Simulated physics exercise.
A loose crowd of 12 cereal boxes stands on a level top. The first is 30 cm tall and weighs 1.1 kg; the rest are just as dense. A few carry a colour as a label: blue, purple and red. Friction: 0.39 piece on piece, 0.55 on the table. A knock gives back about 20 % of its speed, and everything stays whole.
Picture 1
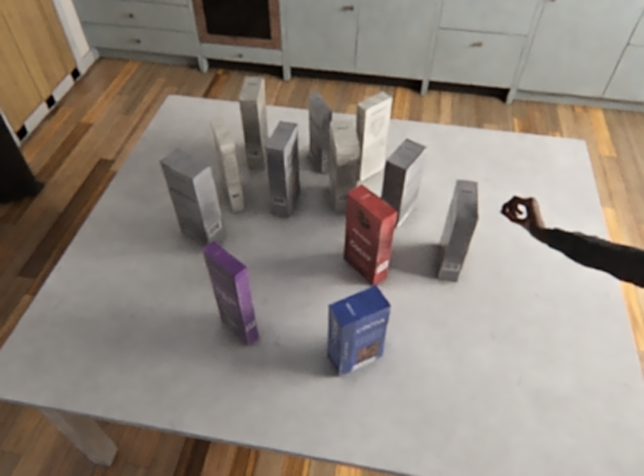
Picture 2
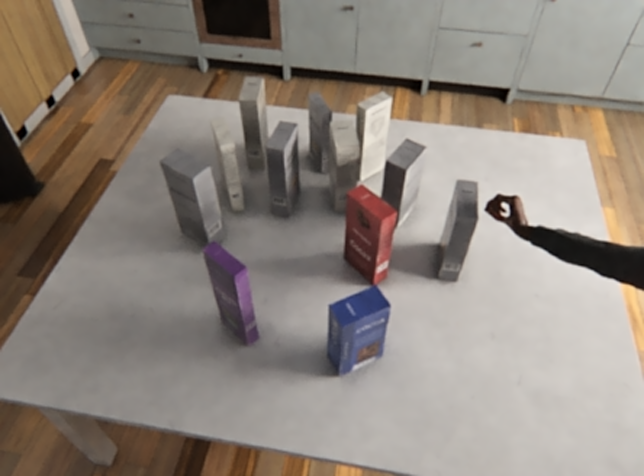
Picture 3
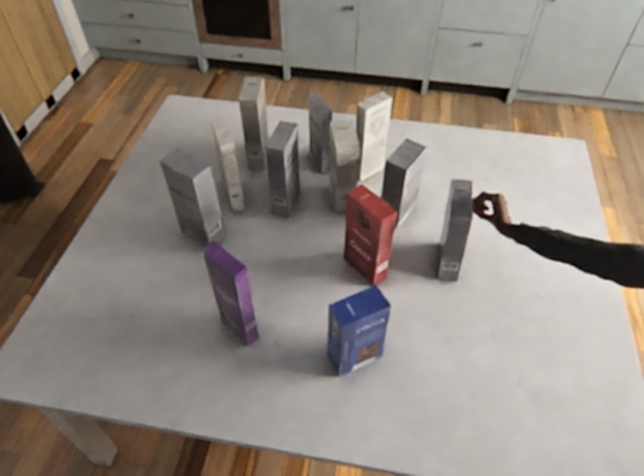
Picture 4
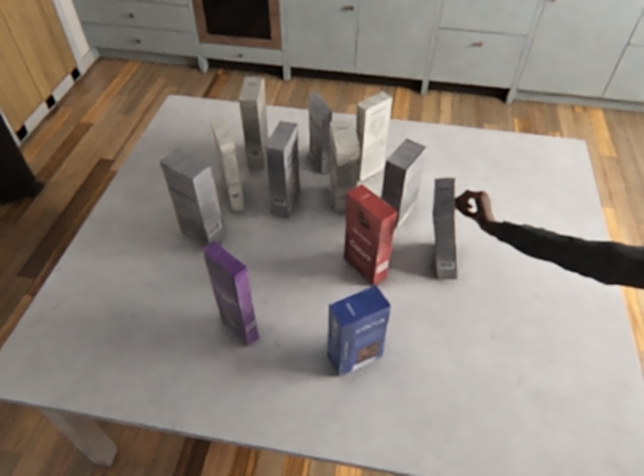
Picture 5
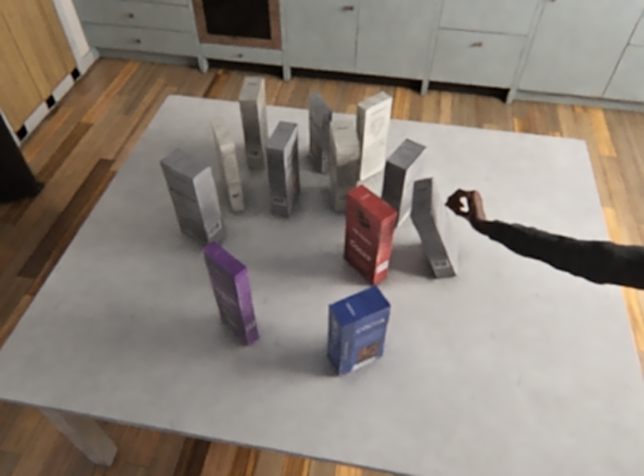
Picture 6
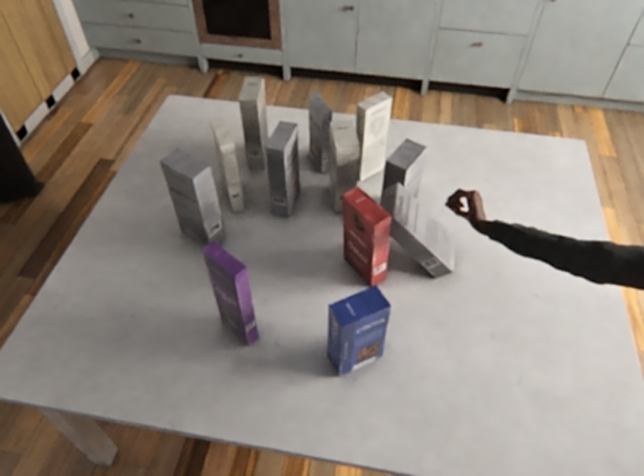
On a pale tabletop, a dark hand pushes a grey box leftward from the right, and it tilts against the red box.
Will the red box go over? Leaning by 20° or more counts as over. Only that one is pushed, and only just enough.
The red box goes over.
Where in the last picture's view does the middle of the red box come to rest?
Near (316, 294).
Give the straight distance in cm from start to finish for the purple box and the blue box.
About: Purple 0, blue 0.
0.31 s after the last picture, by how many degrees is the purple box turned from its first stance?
Roughly 0°.
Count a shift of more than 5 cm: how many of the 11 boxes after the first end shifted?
It is 1.
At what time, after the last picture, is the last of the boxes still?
Near 0.5 s.
Then, 0.09 s after the last picture, none of the 11 other boxes over, 1 disturbed; red box leaning 14°.
Then, 0.19 s after the last picture, 1 of the 11 other boxes over; red box leaning 37°.
Then, 0.31 s after the last picture, 1 of the 11 other boxes over; red box lying flat.
At rest, 1 of the 11 other boxes over; red box lying flat; blue box unmoved; purple box unmoved. Ten left standing. As the last picture would show them, middles, red box near (316, 294), blue box near (357, 332).
